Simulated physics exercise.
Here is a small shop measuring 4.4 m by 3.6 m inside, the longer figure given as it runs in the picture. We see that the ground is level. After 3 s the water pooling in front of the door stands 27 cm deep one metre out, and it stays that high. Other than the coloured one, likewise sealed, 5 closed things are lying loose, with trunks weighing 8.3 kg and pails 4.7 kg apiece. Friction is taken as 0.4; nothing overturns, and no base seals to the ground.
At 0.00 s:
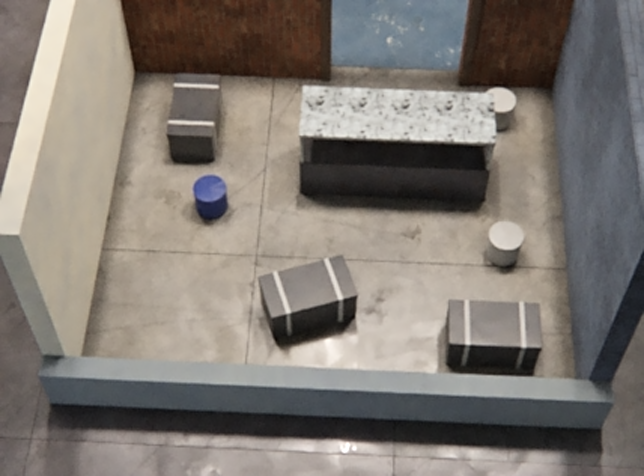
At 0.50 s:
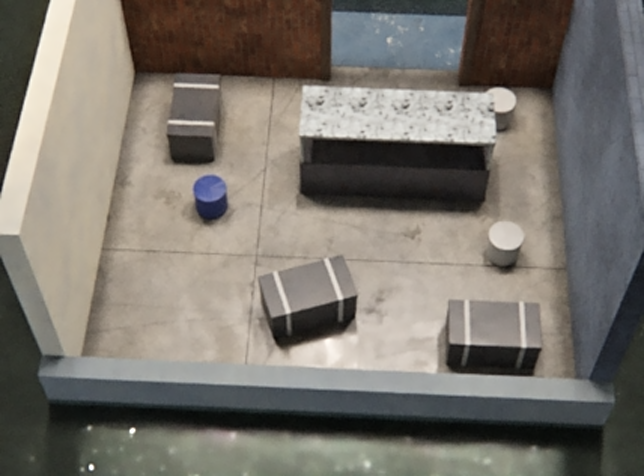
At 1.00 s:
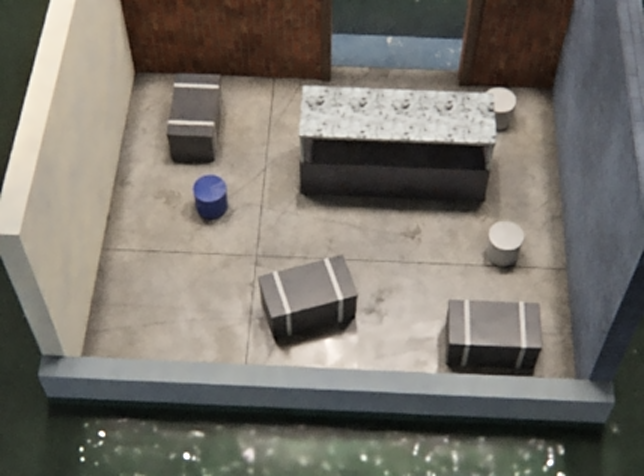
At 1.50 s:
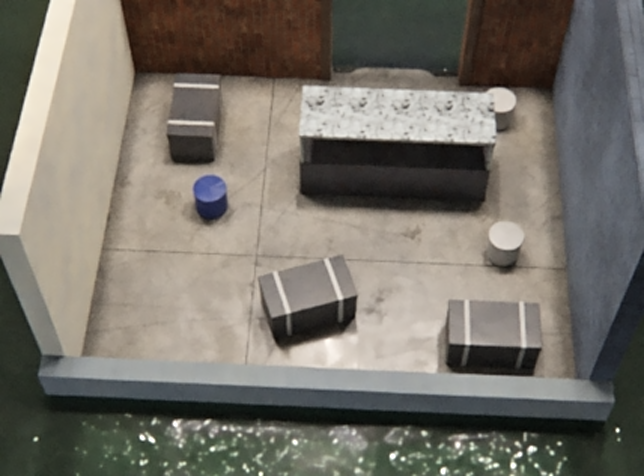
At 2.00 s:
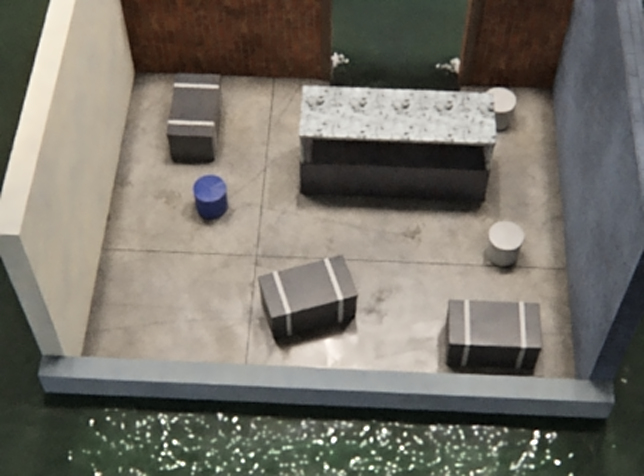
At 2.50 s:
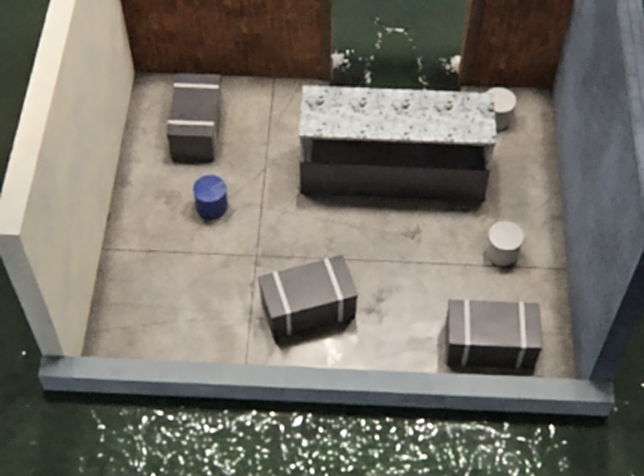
Dark green water spread around the outside of a small open-topped shop and then showed in the back doorway, rippling and glinting, while the blue pail, striped boxes and pale tubs inside stayed put.
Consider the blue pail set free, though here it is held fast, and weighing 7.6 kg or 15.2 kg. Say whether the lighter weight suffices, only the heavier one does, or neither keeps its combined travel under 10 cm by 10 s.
I think only the heavier option passes.
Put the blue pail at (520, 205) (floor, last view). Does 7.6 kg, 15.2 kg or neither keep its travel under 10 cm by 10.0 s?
The answer: No weight will do.
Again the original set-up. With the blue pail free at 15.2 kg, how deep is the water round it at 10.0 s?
Around 6 cm.
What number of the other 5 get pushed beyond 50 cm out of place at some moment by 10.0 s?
Count: 5.
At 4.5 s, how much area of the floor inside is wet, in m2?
About 6.5 m2 is covered.
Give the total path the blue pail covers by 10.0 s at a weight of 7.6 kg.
About 40 cm altogether.
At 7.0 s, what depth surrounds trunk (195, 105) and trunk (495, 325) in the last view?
About 6 and 6 cm.
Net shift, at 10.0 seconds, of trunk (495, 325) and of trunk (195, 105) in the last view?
In that order: 150 cm, 200 cm.
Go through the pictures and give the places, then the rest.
The blue pail at (210, 188), on the bottom; 0.0 m2 under water; 0 of 6 have shifted, in the first picture.
The blue pail at (210, 188) rests on the ground; water covers 0.0 m2; 0 of 6 have shifted, in the second picture.
The blue pail at (210, 188) rests on the ground; water covers 0.0 m2; 0 of 6 have shifted, in the third picture.
The blue pail at (210, 188) rests on the ground; 0.0 m2 under water; 0 of 6 have shifted, in the fourth picture.
The blue pail at (210, 188), on the bottom; 0.5 m2 under water; 0 of 6 have shifted, in the fifth picture.
The blue pail at (210, 188) rests on the ground; water covers 1.1 m2; 0 of 6 have shifted, in the sixth picture.
After 3.5 s the blue pail would be 0 cm from its start with 7.6 kg and 0 cm from its start with 15.2 kg; 0 cm of water round it then.
After 4.5 s the blue pail would be 0 cm from its start with 7.6 kg and 0 cm from its start with 15.2 kg; 2 cm of water round it then.
After 7.0 s the blue pail would be 0 cm from its start with 7.6 kg and 0 cm from its start with 15.2 kg; 4 cm of water round it then.
After 10.0 s the blue pail would be 37 cm from its start with 7.6 kg and 0 cm from its start with 15.2 kg; 6 cm of water round it then.
